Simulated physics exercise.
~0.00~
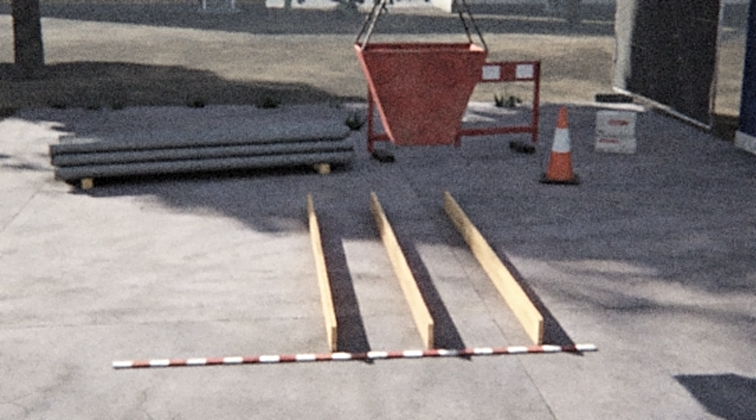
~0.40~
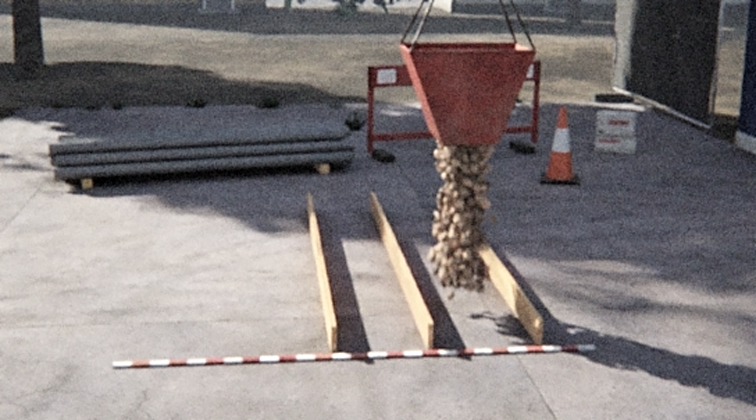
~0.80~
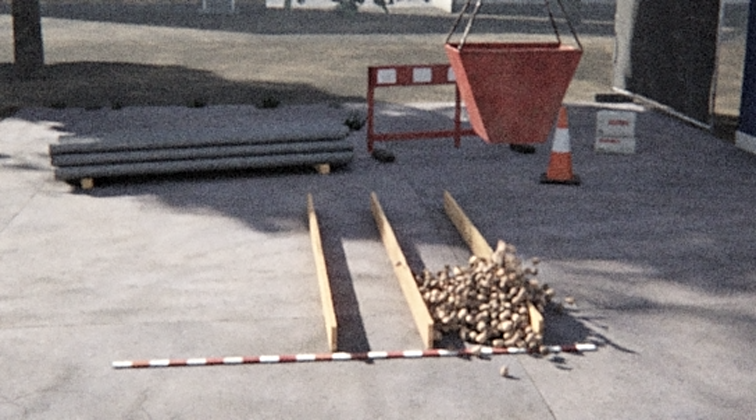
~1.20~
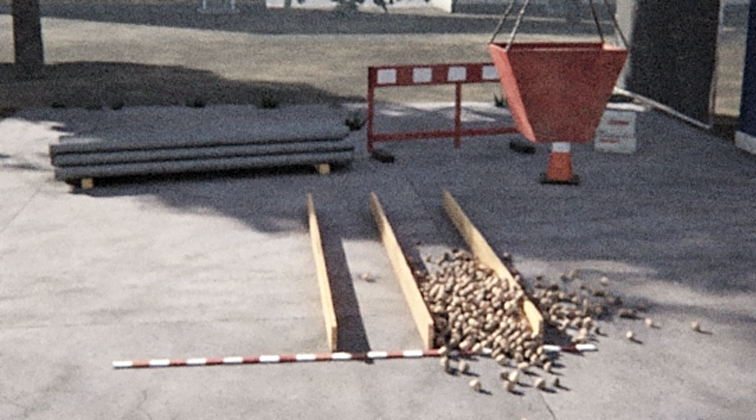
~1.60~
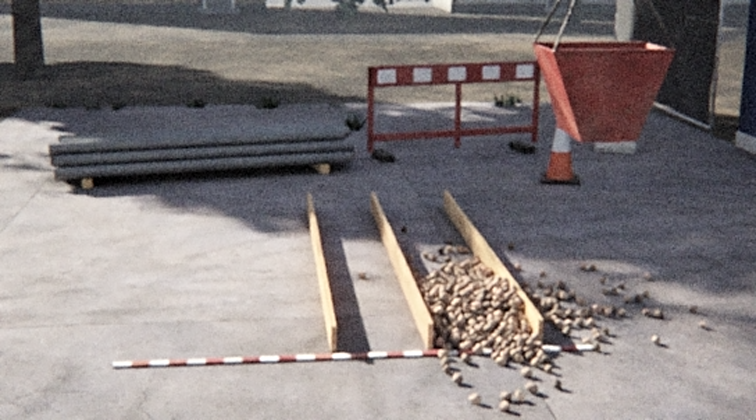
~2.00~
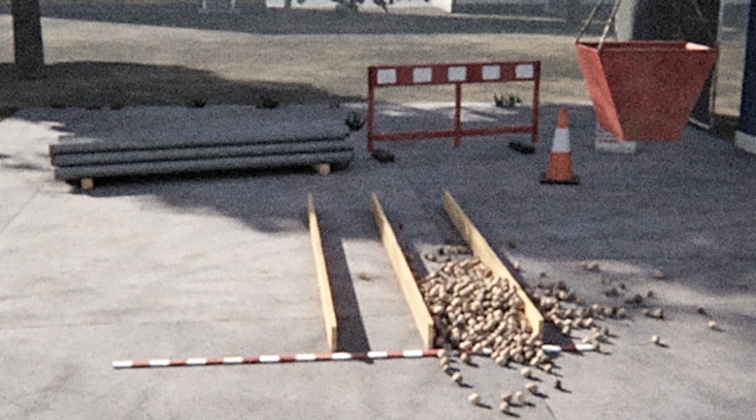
In the video, a red hopper hanging from cables moves right above three wooden boards on paved ground and drops a stream of stones, then continues right, empty. Most stones settle in a pile in the right bay, while some scatter beyond the rightmost board and the left bay stays nearly empty.
